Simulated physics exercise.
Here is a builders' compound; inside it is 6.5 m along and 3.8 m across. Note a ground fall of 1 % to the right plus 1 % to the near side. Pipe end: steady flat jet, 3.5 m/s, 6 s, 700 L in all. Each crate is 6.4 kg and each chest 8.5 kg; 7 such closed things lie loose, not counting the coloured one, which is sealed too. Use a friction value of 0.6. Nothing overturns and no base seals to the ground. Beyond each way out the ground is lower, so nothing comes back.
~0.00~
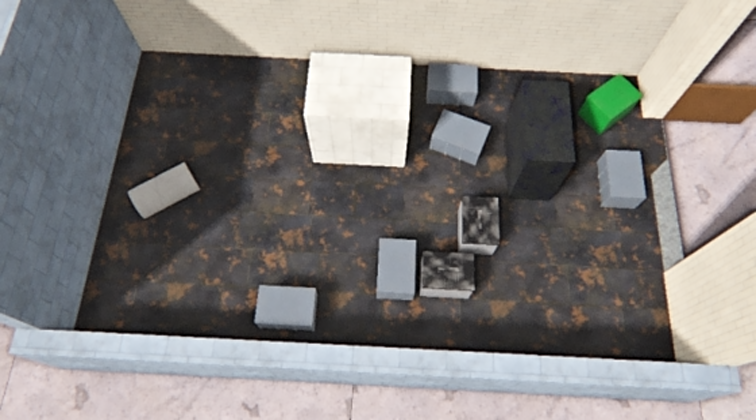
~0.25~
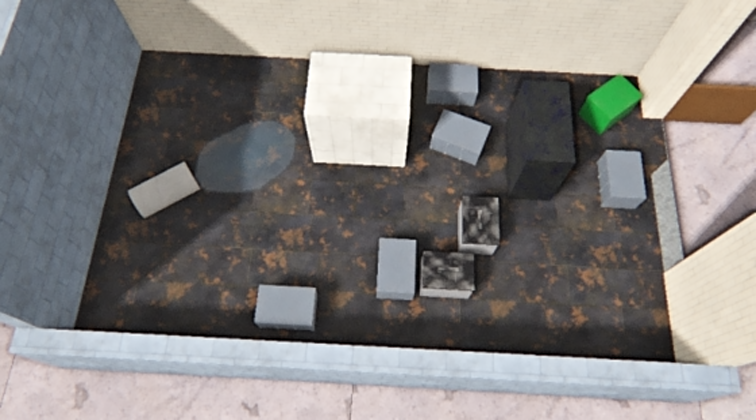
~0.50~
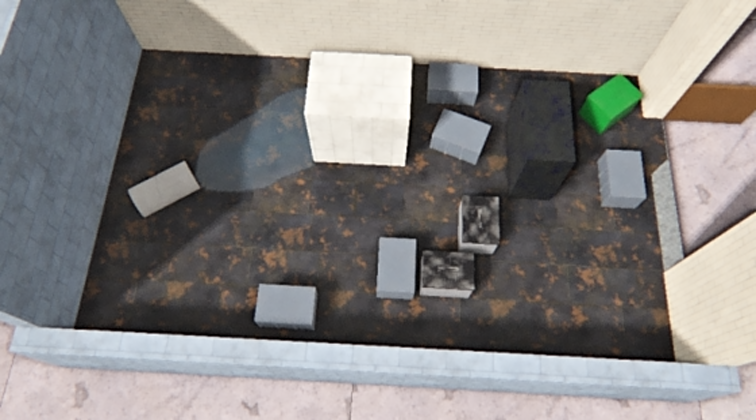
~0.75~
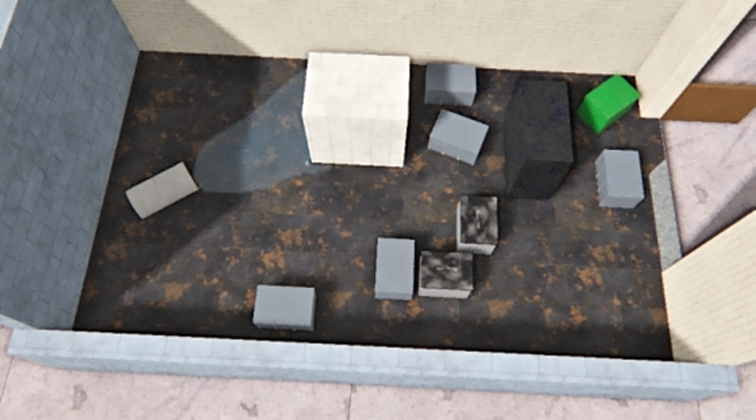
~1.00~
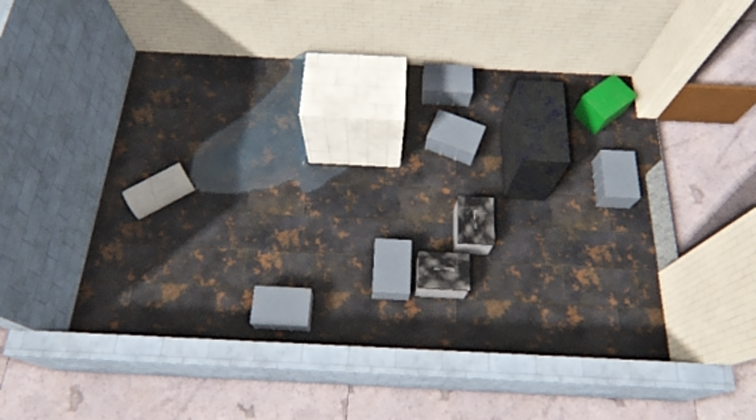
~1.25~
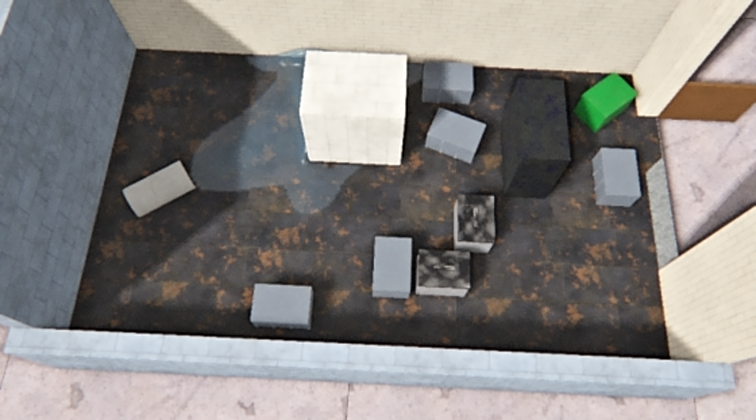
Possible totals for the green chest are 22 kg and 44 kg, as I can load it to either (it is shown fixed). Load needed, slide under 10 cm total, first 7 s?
The lighter mass fails, the heavier works.
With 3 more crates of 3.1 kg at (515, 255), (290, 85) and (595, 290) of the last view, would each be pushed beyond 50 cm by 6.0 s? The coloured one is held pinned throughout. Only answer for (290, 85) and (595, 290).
One by one: A bigger shift, a smaller shift.
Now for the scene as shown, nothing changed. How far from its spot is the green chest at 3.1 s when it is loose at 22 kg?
Close to 0 centimetres.
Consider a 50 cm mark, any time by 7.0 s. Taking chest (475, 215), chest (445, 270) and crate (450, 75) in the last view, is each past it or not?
In sequence: Within the mark / within the mark / beyond the mark.
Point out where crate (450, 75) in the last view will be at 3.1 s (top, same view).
Near (508, 92).
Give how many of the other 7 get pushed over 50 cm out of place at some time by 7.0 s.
By my count, 2.
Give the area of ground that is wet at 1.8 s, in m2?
Roughly 5.0 m2 of it is wet.
After 1.8 s the green chest would be 0 cm from its start with 22 kg and 0 cm from its start with 44 kg; 0 cm of water round it then.
After 3.1 s the green chest would be 0 cm from its start with 22 kg and 0 cm from its start with 44 kg; 2 cm of water round it then.
After 4.9 s the green chest would be 2 cm from its start with 22 kg and 0 cm from its start with 44 kg; 7 cm of water round it then.
After 7.0 s the green chest would be 60 cm from its start with 22 kg and 0 cm from its start with 44 kg; 9 cm of water round it then.
